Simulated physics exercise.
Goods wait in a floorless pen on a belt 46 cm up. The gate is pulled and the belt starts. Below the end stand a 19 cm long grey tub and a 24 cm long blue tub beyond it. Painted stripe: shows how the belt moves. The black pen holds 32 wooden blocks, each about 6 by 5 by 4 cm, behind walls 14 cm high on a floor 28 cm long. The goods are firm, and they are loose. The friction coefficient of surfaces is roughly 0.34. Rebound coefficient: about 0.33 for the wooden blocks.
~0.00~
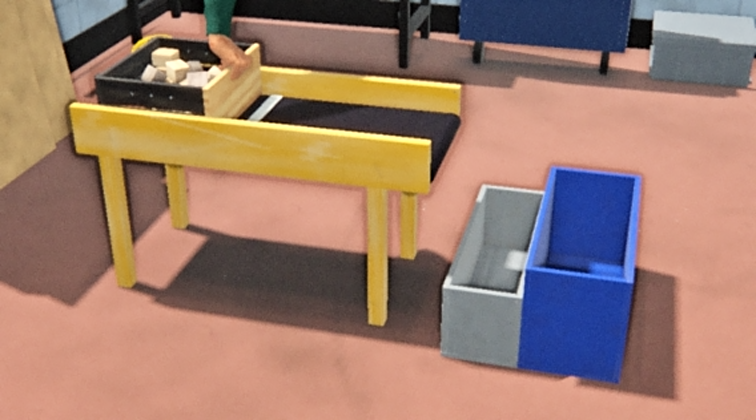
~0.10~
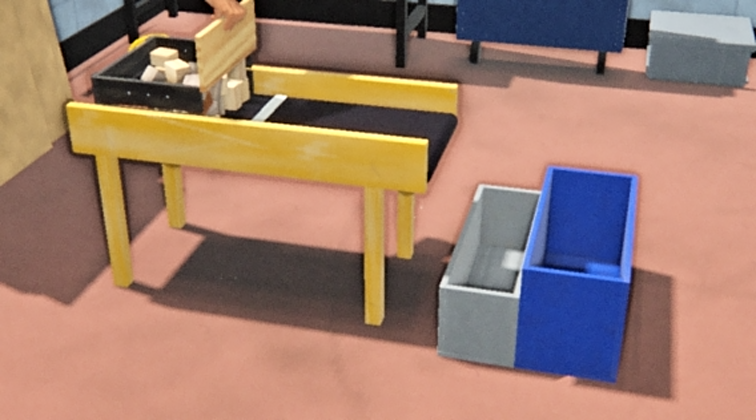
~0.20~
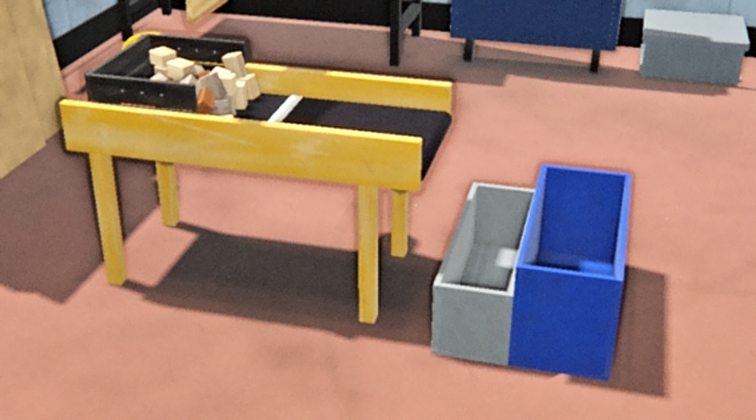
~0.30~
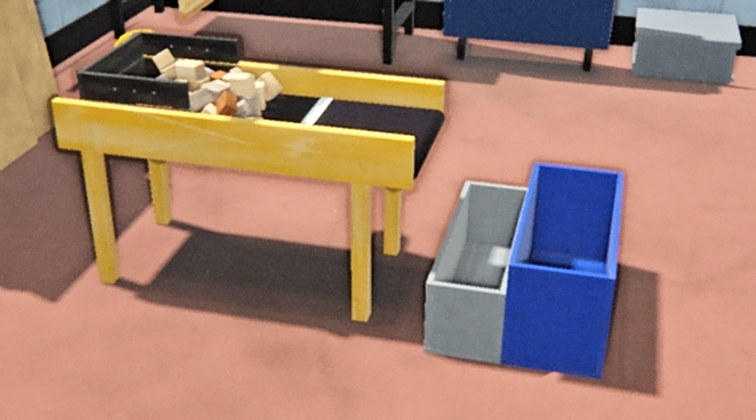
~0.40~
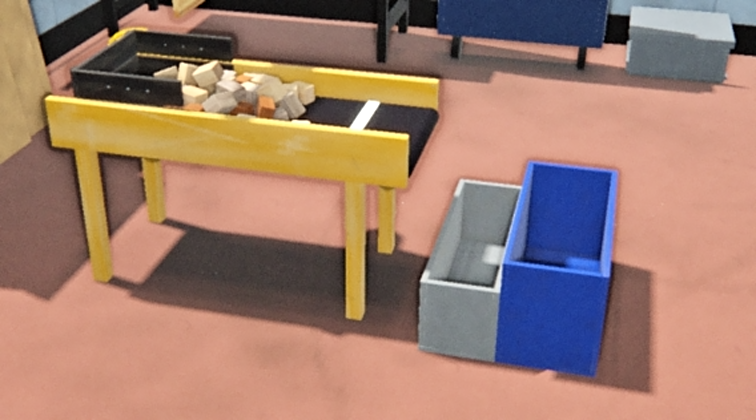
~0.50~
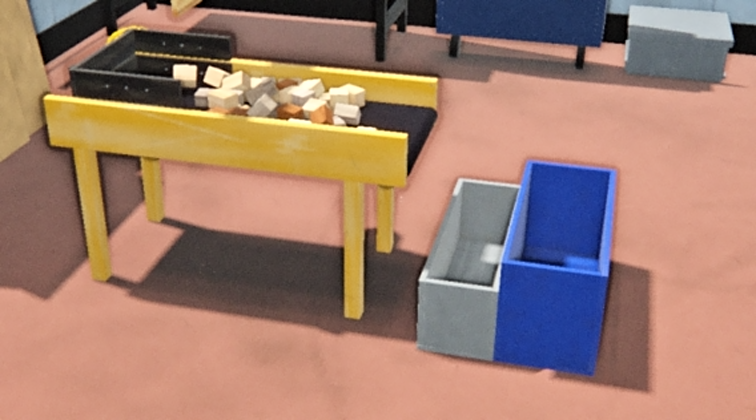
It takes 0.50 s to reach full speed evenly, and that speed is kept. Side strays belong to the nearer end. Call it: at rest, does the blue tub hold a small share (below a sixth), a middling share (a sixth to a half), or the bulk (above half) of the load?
The bulk.
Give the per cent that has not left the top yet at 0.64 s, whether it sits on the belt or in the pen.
About 80 per cent.
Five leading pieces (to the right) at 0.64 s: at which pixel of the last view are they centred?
(450, 129).
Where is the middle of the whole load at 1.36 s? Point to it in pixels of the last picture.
(555, 295).
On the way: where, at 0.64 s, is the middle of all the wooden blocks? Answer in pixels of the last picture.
Look near pixel (362, 116).
After 0.64 s, 1 still in the black pen, 25 on the belt and 6 in the air.
After 0.81 s, 3 in the blue tub, 5 on the belt and 24 in the air.
After 1.05 s, 29 in the blue tub and 3 in the air.
Outcome (at 1.36 s), 31 in the blue tub and 1 on the ground beyond the blue tub. Asked share, 31 of 32, 97 per cent.
